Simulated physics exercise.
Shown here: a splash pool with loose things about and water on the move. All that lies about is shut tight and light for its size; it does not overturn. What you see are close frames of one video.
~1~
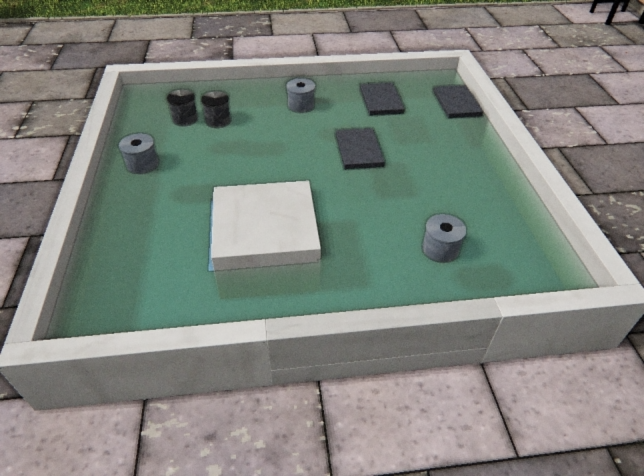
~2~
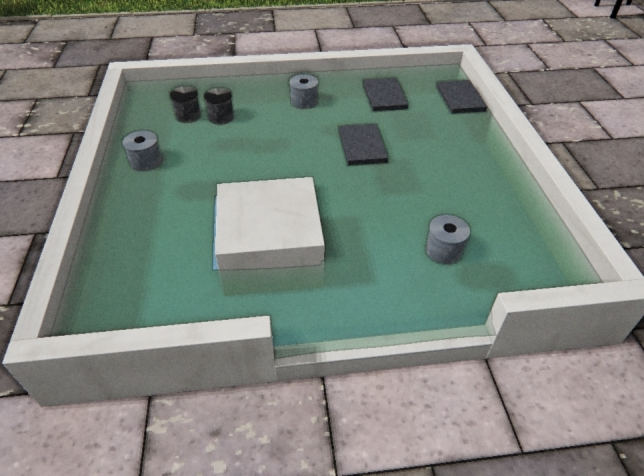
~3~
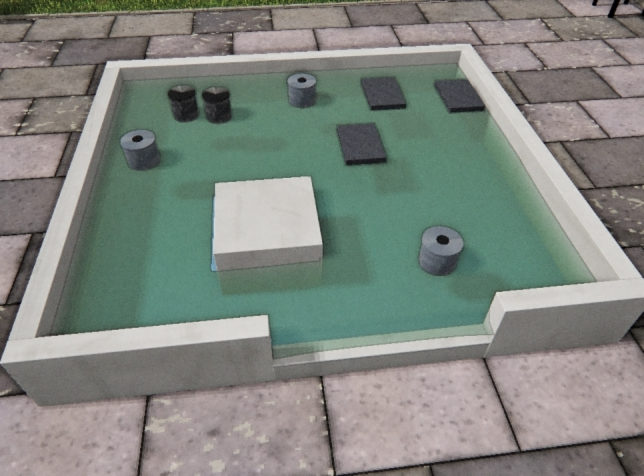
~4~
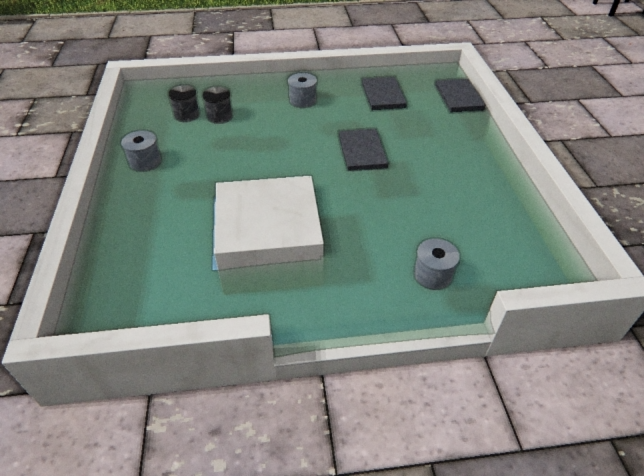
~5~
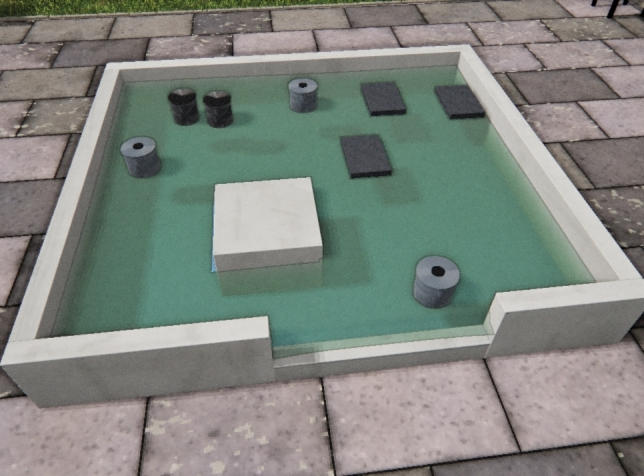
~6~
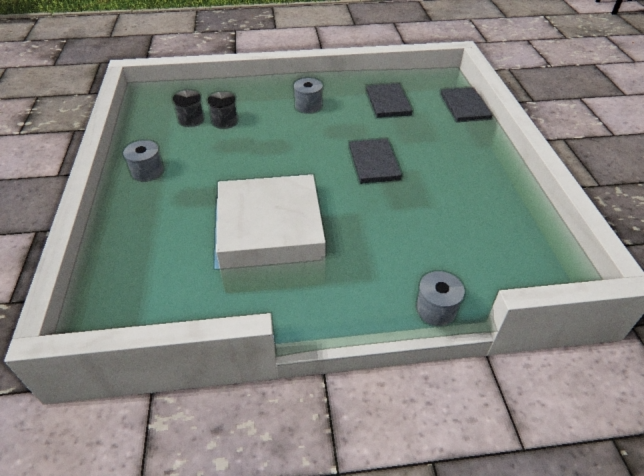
The video shows a shallow green pool with pale walls, dark floating pieces and a white block; a front wall section opens, then a grey ringed cylinder drifts toward the gap while the other floating pieces shift slightly.
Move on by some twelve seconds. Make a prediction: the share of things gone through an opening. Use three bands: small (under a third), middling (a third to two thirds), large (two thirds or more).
Small.
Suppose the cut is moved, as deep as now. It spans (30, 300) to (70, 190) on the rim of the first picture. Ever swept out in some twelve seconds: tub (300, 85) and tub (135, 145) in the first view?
Listed in order, the pair end up trapped and carried off.
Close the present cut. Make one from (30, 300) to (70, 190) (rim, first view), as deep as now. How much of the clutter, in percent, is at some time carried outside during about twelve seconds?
It comes to about 10 per cent.
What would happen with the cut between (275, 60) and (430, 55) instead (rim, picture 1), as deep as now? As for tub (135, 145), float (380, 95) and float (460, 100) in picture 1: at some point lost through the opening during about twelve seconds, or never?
Listed order gives stays put, departs, departs.
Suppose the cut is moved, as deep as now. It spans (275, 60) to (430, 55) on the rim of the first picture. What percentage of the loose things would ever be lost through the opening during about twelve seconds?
I'd call it 60 per cent.
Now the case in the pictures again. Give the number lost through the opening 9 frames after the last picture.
The number comes out at 1.
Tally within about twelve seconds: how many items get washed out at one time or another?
The total is 2.
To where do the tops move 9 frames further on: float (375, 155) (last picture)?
Near (391, 203).
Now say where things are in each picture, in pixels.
The first frame shows a tub at (446, 228) floats; a float at (359, 145), afloat; 0 of 8 have shifted.
The second frame shows a tub at (450, 229), afloat; a float at (363, 141), afloat; 0 of 8 have shifted.
The third frame shows a tub at (443, 241), afloat, close to its start; a float at (361, 141) floats; 1 of 8 have shifted.
The fourth frame shows a tub at (438, 254) floats, close to its start; a float at (363, 146) floats, close to its start; 2 of 8 have shifted.
The fifth frame shows a tub at (438, 272), afloat, a stride from its start; a float at (365, 153) floats, close to its start; 2 of 8 have shifted.
The sixth frame shows a tub at (442, 288) floats, a stride from its start; a float at (375, 157), afloat, close to its start; 8 of 8 have shifted.
A moment on, 1 of 8 are out; 7 afloat.
Next, 1 of 8 are out; 7 afloat.
Later, 1 of 8 are out; 7 afloat.
In the end, 2 of 8 are out; 6 afloat.
